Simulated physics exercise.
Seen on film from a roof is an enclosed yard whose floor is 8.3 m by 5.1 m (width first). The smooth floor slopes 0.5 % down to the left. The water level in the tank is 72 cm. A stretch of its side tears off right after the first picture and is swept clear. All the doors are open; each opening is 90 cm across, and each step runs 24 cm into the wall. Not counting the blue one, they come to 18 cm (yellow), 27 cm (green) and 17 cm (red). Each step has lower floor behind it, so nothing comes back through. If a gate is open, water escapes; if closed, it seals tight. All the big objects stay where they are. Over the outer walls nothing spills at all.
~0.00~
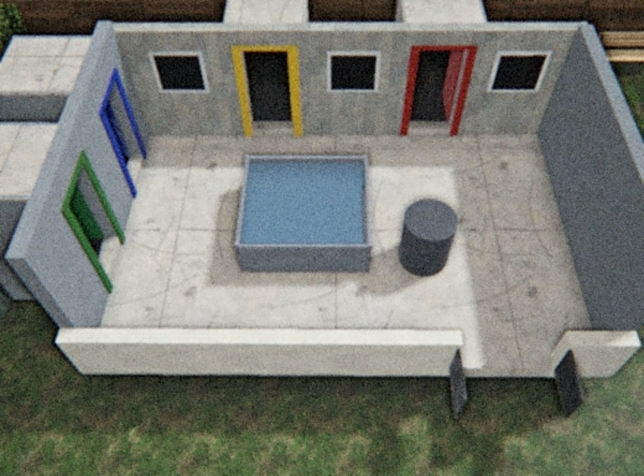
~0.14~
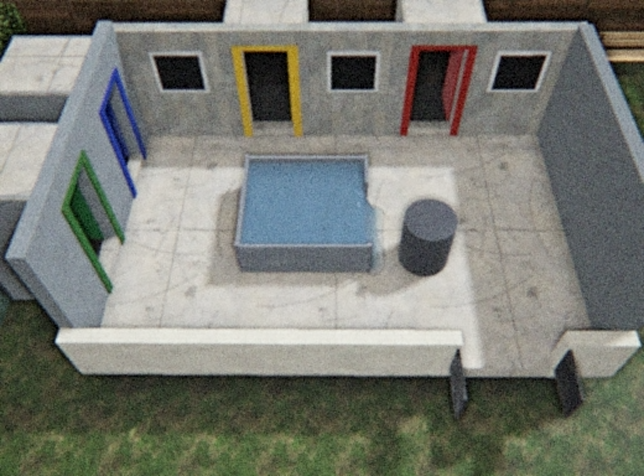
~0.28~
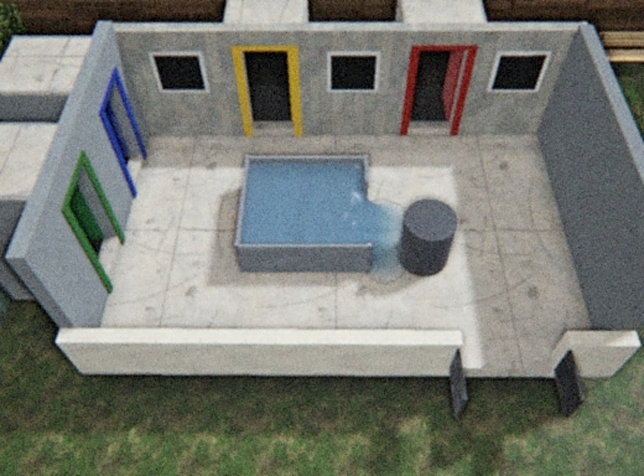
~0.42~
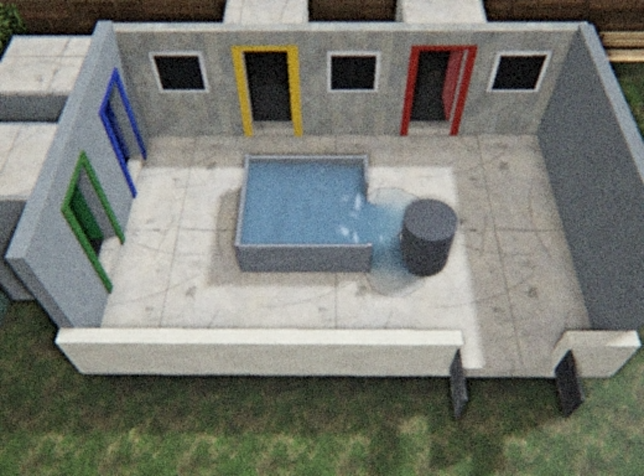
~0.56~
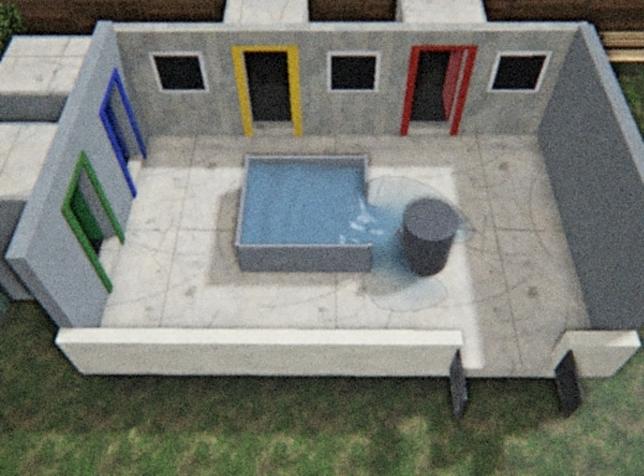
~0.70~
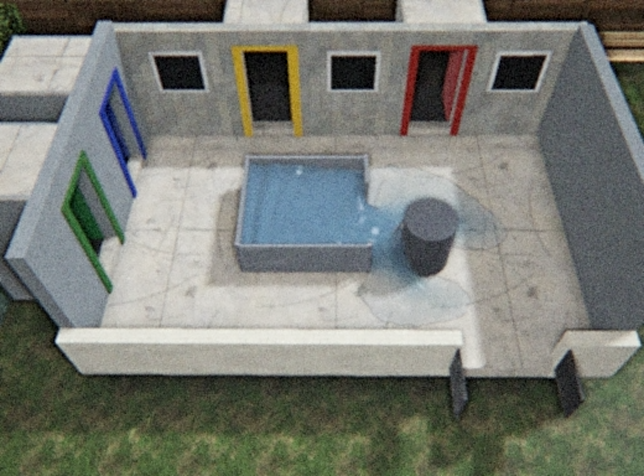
A walled yard with a pale floor, edged by grass, is seen from above. A square grey tank of blue water stands near the middle beside a dark grey cylinder, with green and blue doorways on the left and yellow and red ones at the back. Water pours from the tank's right side, runs around the cylinder and spreads thinly across the floor, while the camera stays still.
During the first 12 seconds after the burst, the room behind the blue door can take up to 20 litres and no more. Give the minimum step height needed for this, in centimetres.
Roughly 6.5 centimetres.
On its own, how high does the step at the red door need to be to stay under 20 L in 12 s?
The red door needs around 14.0 cm.
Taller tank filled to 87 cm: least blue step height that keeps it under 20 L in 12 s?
Step height: Approx. 8.5 cm.
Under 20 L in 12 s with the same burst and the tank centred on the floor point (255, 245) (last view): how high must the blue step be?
New minimum height: Approx. 11.0 cm.
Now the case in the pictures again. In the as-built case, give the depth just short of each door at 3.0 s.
Door by door in centimetres - yellow 0, green 0, red 17, blue 0.
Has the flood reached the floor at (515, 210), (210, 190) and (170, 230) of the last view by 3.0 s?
In the order asked: Soaked, untouched, untouched.
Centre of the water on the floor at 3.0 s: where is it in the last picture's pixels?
My guess is close to (395, 223).
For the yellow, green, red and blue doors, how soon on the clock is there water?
Yellow at 4.0 s, green at 4.5 s, red at 1.6 s and blue at 6.5 s.
After 1.4 s water covers 30 % of the floor, deepest (53 cm) near (392, 246); it has not reached the blue door.
After 3.0 s water covers 55 % of the floor, deepest (30 cm) near (523, 148); it has not reached the blue door.
After 12.0 s water covers 100 % of the floor, deepest (12 cm) near (241, 216); 9 cm at the blue door, 0 litres in over its 15 cm step.
At the blue door as built, the water arrived by 6.5 s and peaked near 11 cm at 8.6 s.
Run again over the same 12 s with other heights there, 25 litres in over 6 cm, 8 litres over 8 cm. The limit of 20 litres is kept from about 6.5 cm up.
